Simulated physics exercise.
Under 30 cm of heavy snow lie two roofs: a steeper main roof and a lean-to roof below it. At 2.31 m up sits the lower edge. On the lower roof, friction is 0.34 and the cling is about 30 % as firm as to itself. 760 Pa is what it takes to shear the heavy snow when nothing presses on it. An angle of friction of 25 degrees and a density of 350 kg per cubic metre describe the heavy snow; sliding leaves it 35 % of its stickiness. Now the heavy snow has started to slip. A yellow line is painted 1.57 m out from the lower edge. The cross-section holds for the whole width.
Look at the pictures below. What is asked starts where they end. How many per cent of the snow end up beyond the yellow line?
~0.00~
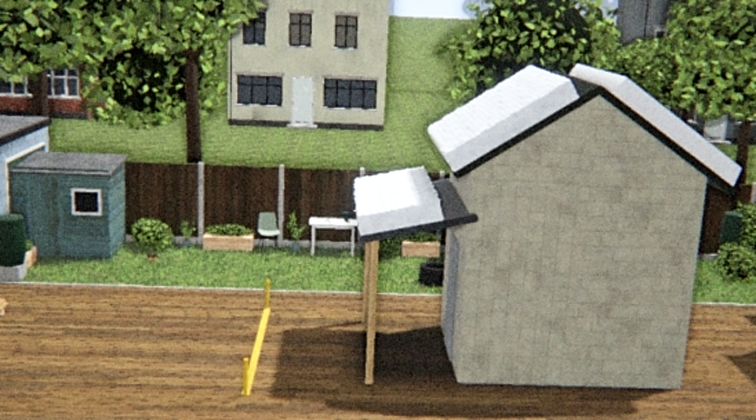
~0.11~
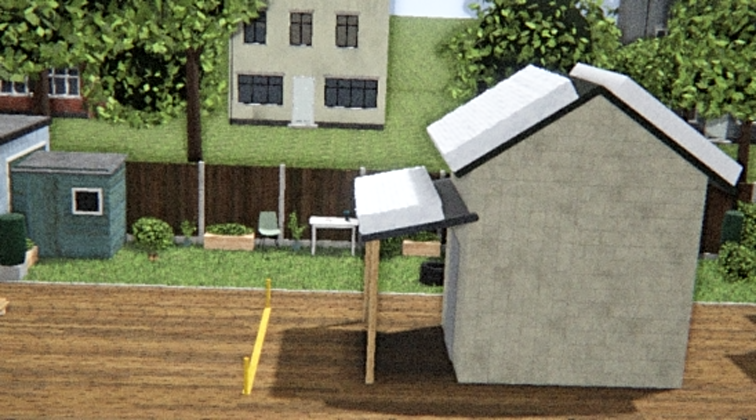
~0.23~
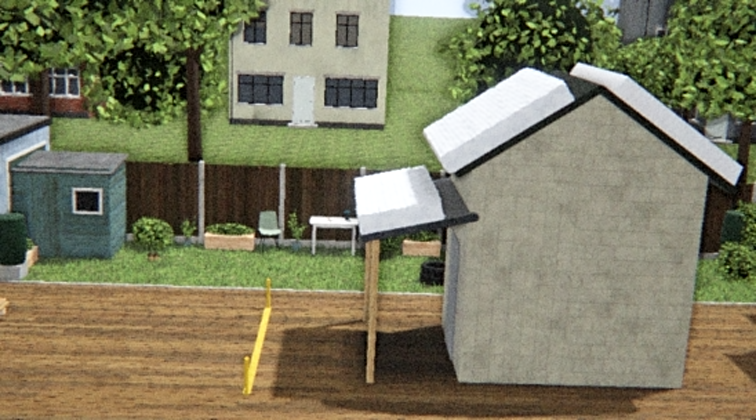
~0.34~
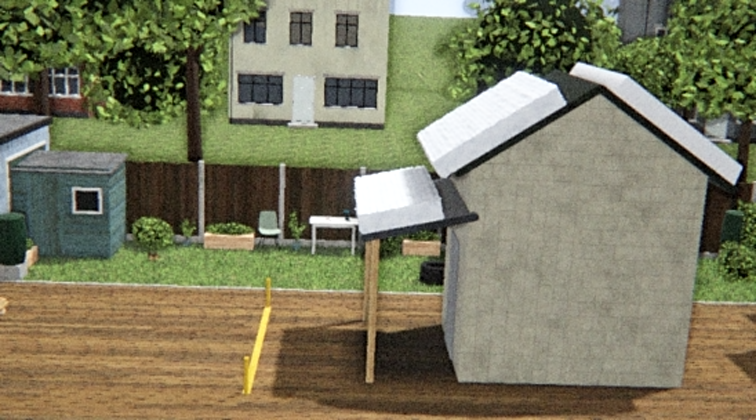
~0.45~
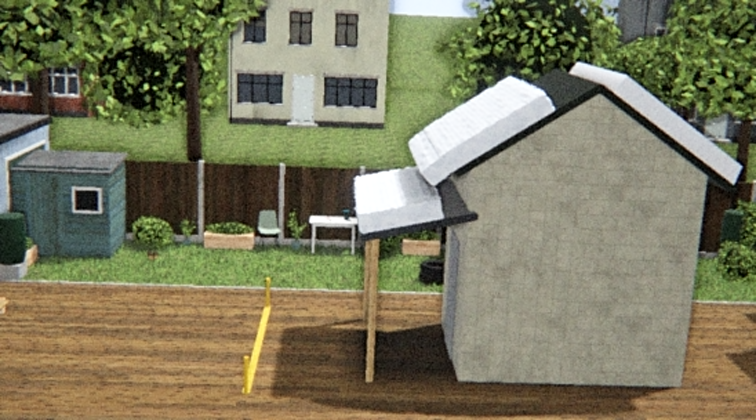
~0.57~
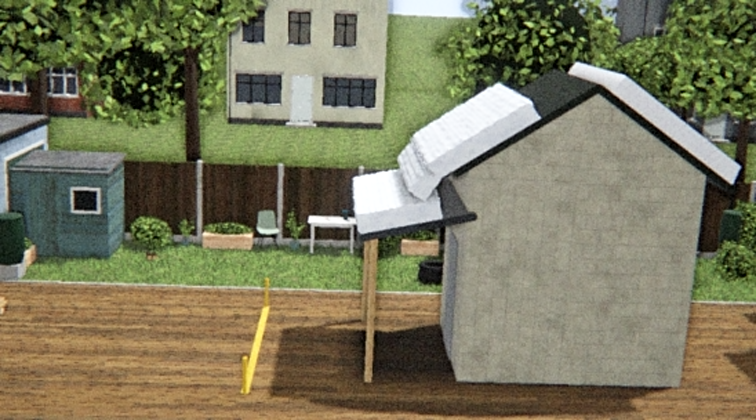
About 26 %.
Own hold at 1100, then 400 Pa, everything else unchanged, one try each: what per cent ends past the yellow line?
It'd be some 12 percent the first time and some 35 percent the second.
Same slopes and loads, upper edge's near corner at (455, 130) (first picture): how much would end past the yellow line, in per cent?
Share past the line: About 45 %.
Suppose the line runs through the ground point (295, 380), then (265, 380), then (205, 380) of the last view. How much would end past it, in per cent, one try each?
First try 50 per cent, second 35 per cent, third 12 per cent.
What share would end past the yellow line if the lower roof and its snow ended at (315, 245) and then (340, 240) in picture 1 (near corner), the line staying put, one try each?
Close to 12 % on the first try, close to 20 % on the next.
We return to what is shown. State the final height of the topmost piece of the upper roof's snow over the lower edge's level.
0.5 m, give or take.
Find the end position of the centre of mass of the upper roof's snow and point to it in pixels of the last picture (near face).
Close to (285, 326) in the last picture.
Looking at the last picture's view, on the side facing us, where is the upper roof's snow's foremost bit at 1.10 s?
Roughly at (335, 212).
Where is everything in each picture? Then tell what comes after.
In the first frame, front end of the heavy snow at (453, 165).
In the second frame, front end of the heavy snow at (453, 160), its middle shifted 2.4 cm, 1 % of it past the upper edge, in one piece.
In the third frame, front end of the heavy snow at (449, 162), its middle shifted 9.7 cm, 5 % of it past the upper edge, in one piece.
In the fourth frame, front end of the heavy snow at (441, 174), its middle shifted 22 cm, 11 % of it past the upper edge, in one piece.
In the fifth frame, front end of the heavy snow at (431, 168), its middle shifted 40 cm, 20 % of it past the upper edge, cracking.
In the sixth frame, front end of the heavy snow at (417, 185), its middle shifted 63 cm, 31 % of it past the upper edge, cracking.
By 1.10 s, none is below the lower edge and 0 % is past the line.
By 1.74 s, 53 % is below the lower edge and 3 % is past the line.
By 2.37 s, 65 % is below the lower edge and 26 % is past the line.
By 3.00 s, 65 % is below the lower edge and 26 % is past the line.
By 3.10 s, at the end, 65 % is below the lower edge and 26 % is past the line.
